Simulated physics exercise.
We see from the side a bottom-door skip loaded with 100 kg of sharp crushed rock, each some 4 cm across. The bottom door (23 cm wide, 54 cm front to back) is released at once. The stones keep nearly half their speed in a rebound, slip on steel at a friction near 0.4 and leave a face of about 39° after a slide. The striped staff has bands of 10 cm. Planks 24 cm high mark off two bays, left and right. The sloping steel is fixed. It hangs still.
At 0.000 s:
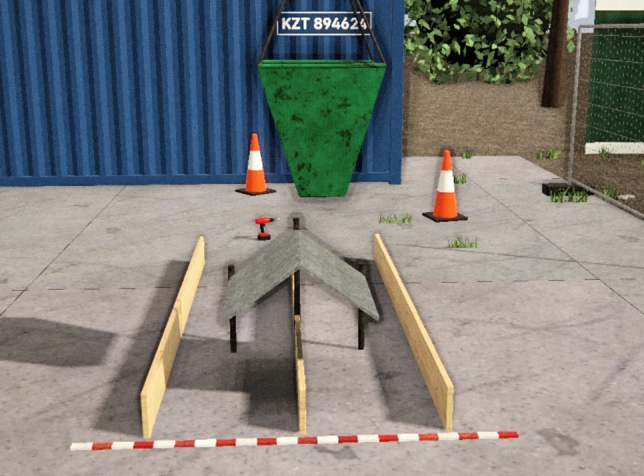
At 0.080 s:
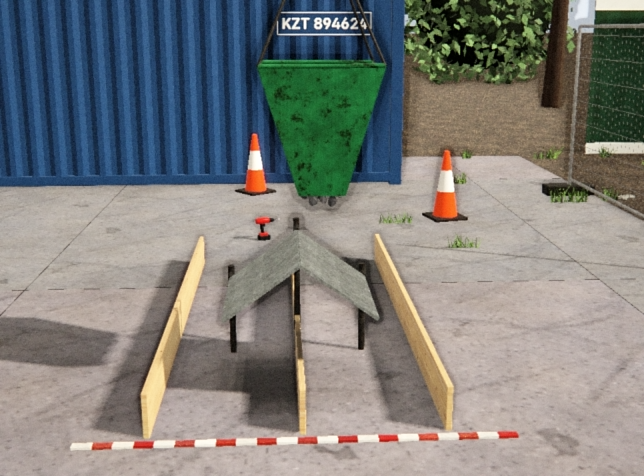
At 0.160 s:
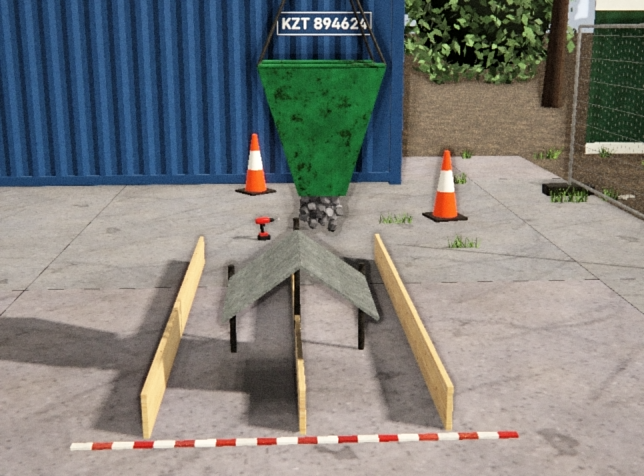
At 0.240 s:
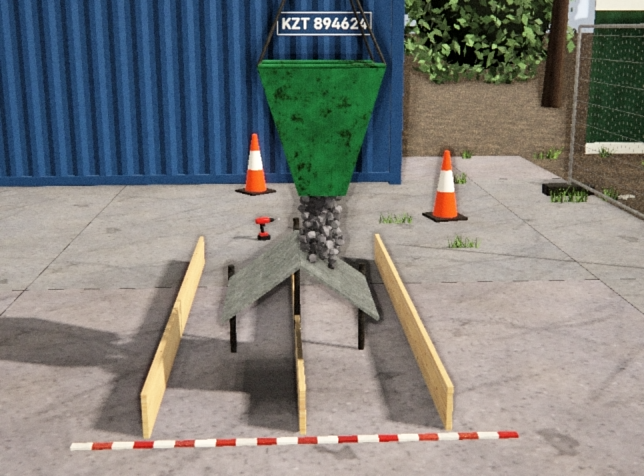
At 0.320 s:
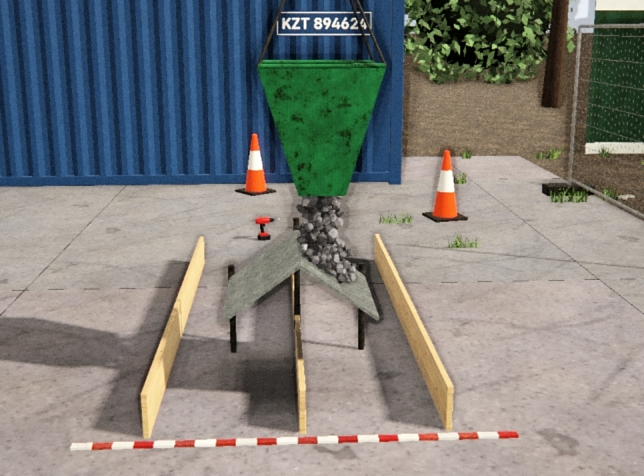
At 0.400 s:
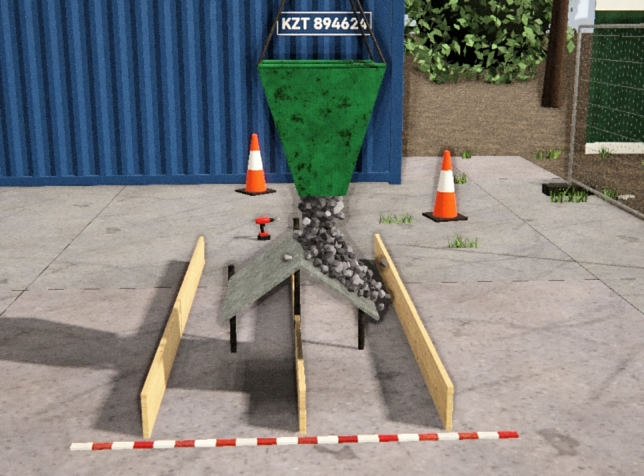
A large green skip hangs still in front of a blue shipping container on a concrete yard, seen from a fixed, slightly raised view. Below it stands a grey peaked board on dark legs among three wooden planks, with two orange-and-white cones behind and a red-and-white staff in front. Grey crushed rock drops from the skip's bottom onto the peak and slides down the right slope.
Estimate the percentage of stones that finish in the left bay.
Some 2 per cent of it.
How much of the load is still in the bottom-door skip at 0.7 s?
Roughly 10 per cent is still inside.
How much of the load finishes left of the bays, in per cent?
About 0 per cent.
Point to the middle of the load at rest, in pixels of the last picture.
Near (408, 375).
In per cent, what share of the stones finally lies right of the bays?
About 15 per cent.
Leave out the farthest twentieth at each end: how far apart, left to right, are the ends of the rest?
About 80 cm.
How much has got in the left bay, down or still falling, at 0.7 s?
About 0 per cent by then.
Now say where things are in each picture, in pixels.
The outlet is at (322, 186); nothing has dropped yet, in the first frame.
The outlet is at (322, 186); 5 % is out, in the second frame.
Outlet at (322, 186), the stream shows down to (327, 217); 86 % still inside, in the third frame.
Outlet at (322, 186), the stream shows down to (328, 252); 77 % still inside, in the fourth frame.
Outlet at (322, 186), the stream shows down to (346, 269); 67 % still inside, in the fifth frame.
Outlet at (322, 186), the stream shows down to (377, 295); 54 % still inside, in the sixth frame.
After 0.7 s, 9 % in the bottom-door skip, 48 % on the steel, 42 % falling or lying in the right bay, 1 % falling or lying right of the bays; the stones farthest right are at (476, 366).
After 1.1 s, 0 % in the bottom-door skip, 14 % on the steel, 2 % falling or lying in the left bay, 75 % falling or lying in the right bay, 9 % falling or lying right of the bays; the stones farthest right are at (539, 378).
After 1.7 s, 0 % in the bottom-door skip, 2 % falling or lying in the left bay, 83 % falling or lying in the right bay, 14 % falling or lying right of the bays; the stones farthest right are at (563, 370).
After 2.6 s, 0 % in the bottom-door skip, 2 % falling or lying in the left bay, 83 % falling or lying in the right bay, 14 % falling or lying right of the bays; the stones farthest right are at (566, 370).
After 4.5 s, 0 % in the bottom-door skip, 2 % in the left bay, 83 % in the right bay, 14 % right of the bays; the stones farthest right are at (566, 370).
